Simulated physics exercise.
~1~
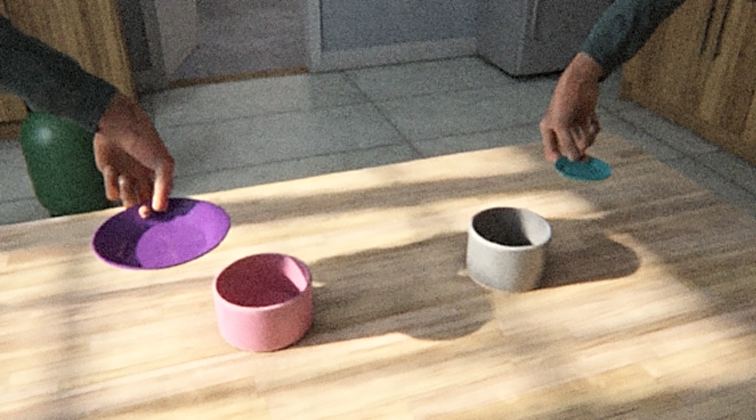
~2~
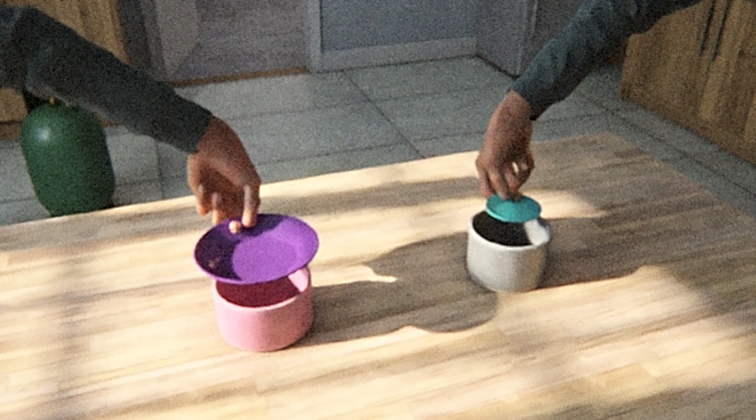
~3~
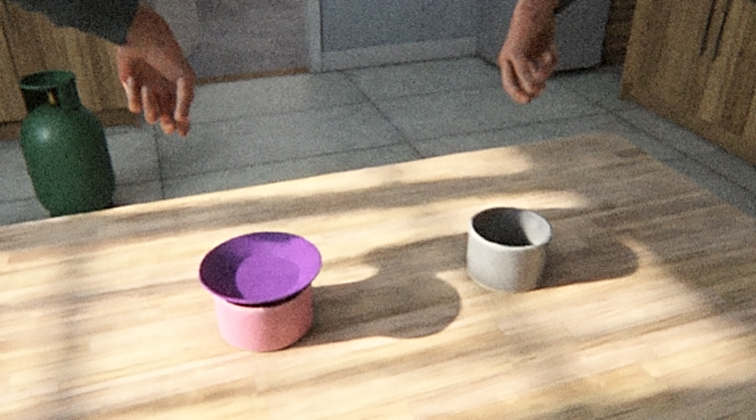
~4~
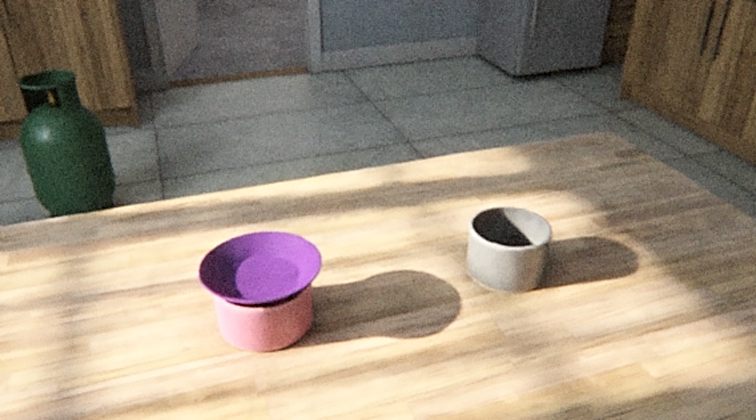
On a sunlit wooden kitchen table, two hands lowered a purple plate over a pink mug and a small turquoise saucer over a gray jar, then let go; the plate rested on the rim, while the saucer dropped inside out of sight.
